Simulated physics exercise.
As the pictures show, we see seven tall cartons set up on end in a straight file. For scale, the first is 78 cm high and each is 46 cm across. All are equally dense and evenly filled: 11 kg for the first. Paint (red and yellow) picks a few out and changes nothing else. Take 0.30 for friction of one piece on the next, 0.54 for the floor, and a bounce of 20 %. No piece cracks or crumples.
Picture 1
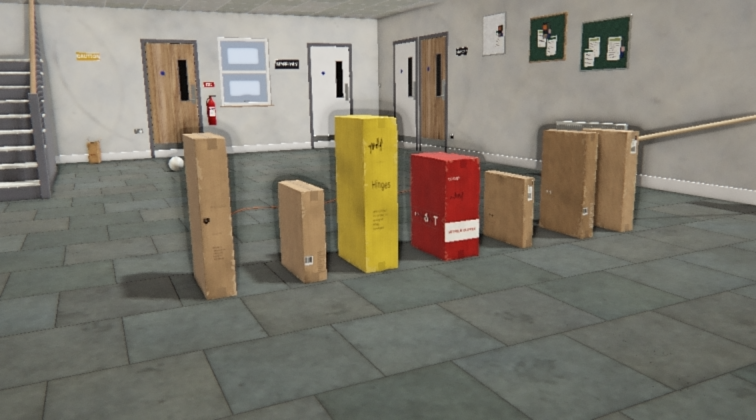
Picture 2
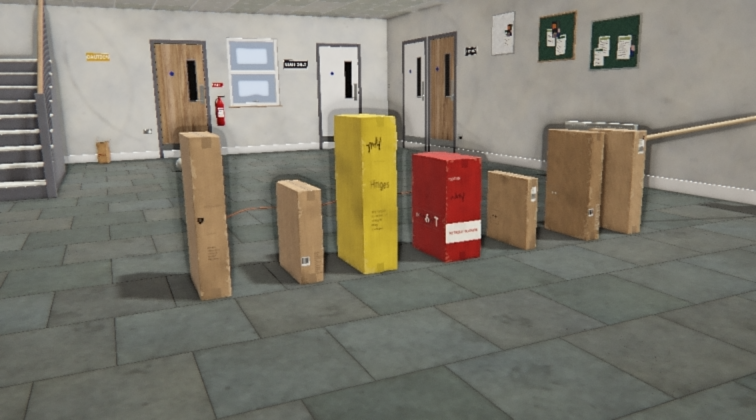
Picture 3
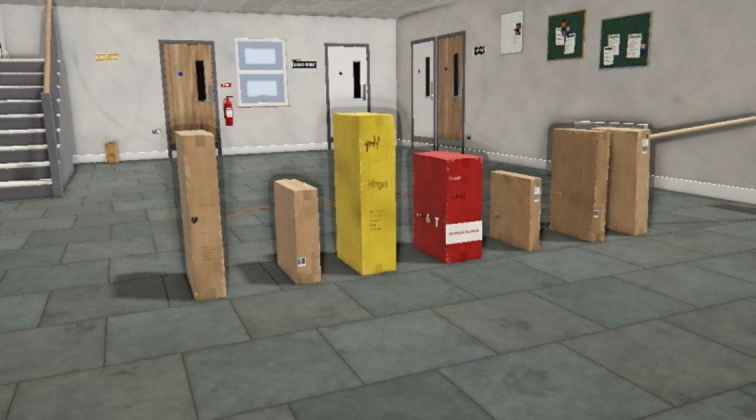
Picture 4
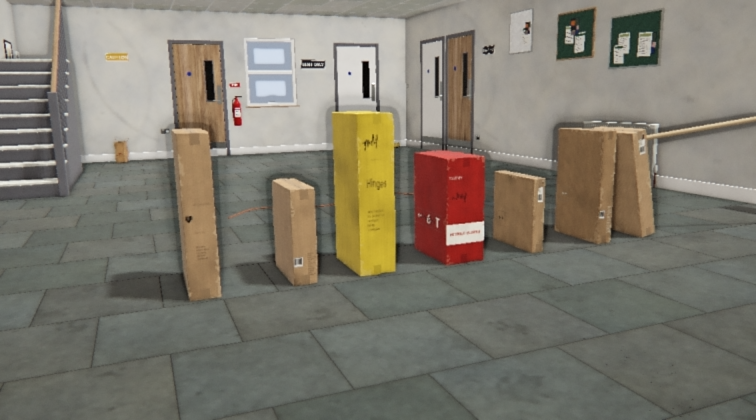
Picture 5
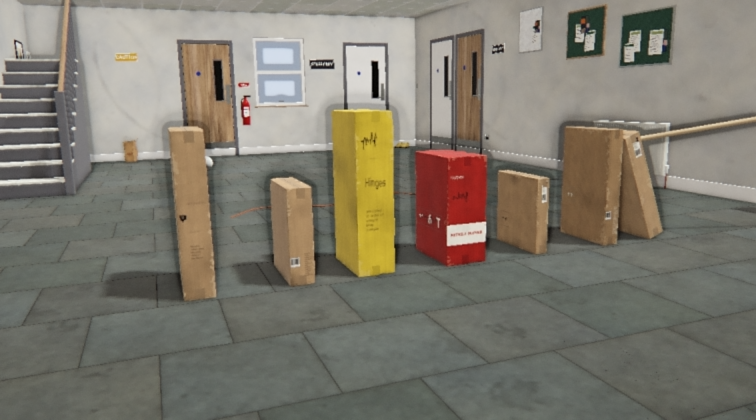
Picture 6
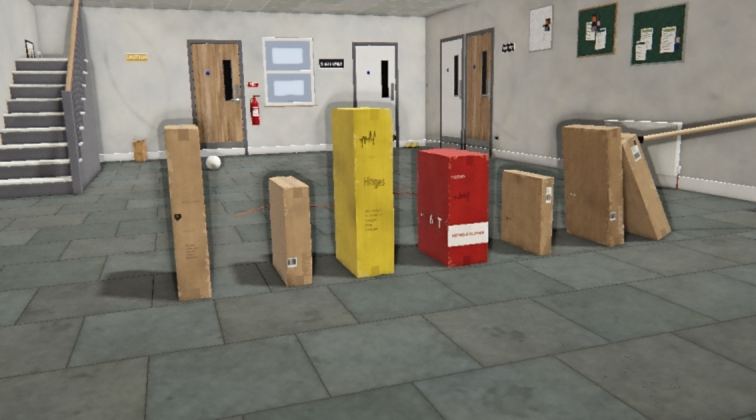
At the start, seven upright cartons, five brown, one yellow and one red, stand in a row on a tiled floor, with a wooden pole at the right. As the view shifts slightly, the pole pushes the rightmost carton, which tilts left against its neighbor while the others remain upright.
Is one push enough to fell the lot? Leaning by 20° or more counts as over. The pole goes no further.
Outcome: No, some stay up.
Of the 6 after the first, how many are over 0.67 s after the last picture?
By then 2.
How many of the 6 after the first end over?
2 of them.
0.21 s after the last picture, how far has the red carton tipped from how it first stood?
Roughly 0°.
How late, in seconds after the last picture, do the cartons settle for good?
At about 1.0 s.
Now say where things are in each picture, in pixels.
In the first frame (places mark the middle of the side facing us; the camera moves round a little), pole end 16 cm from the first carton; yellow carton (381, 196); red carton (427, 206); the rest undisturbed.
The second frame shows pole end 6 cm from the first carton; yellow carton (380, 196).
The third frame shows pole end pushing; yellow carton (378, 196); the rest undisturbed.
The fourth frame shows pole end pushing; yellow carton (377, 196); the rest undisturbed.
The fifth frame shows pole end stopped; yellow carton (376, 195); the rest undisturbed.
The sixth frame shows pole end (642, 140) stopped; yellow carton (375, 195); red carton (432, 207); steepest lean 6°, the carton at (585, 185); one has shifted.
Then, 0.21 s after the last picture, 1 of the 6 other cartons over.
Then, 0.43 s after the last picture, 2 of the 6 other cartons over.
Then, 0.67 s after the last picture, 2 of the 6 other cartons over; red carton shifted 7 cm.
At rest, 2 of the 6 other cartons over; red carton shifted 9 cm; yellow carton unmoved. Four left standing. As the last picture would show them, middles, red carton near (439, 206), yellow carton near (362, 189).
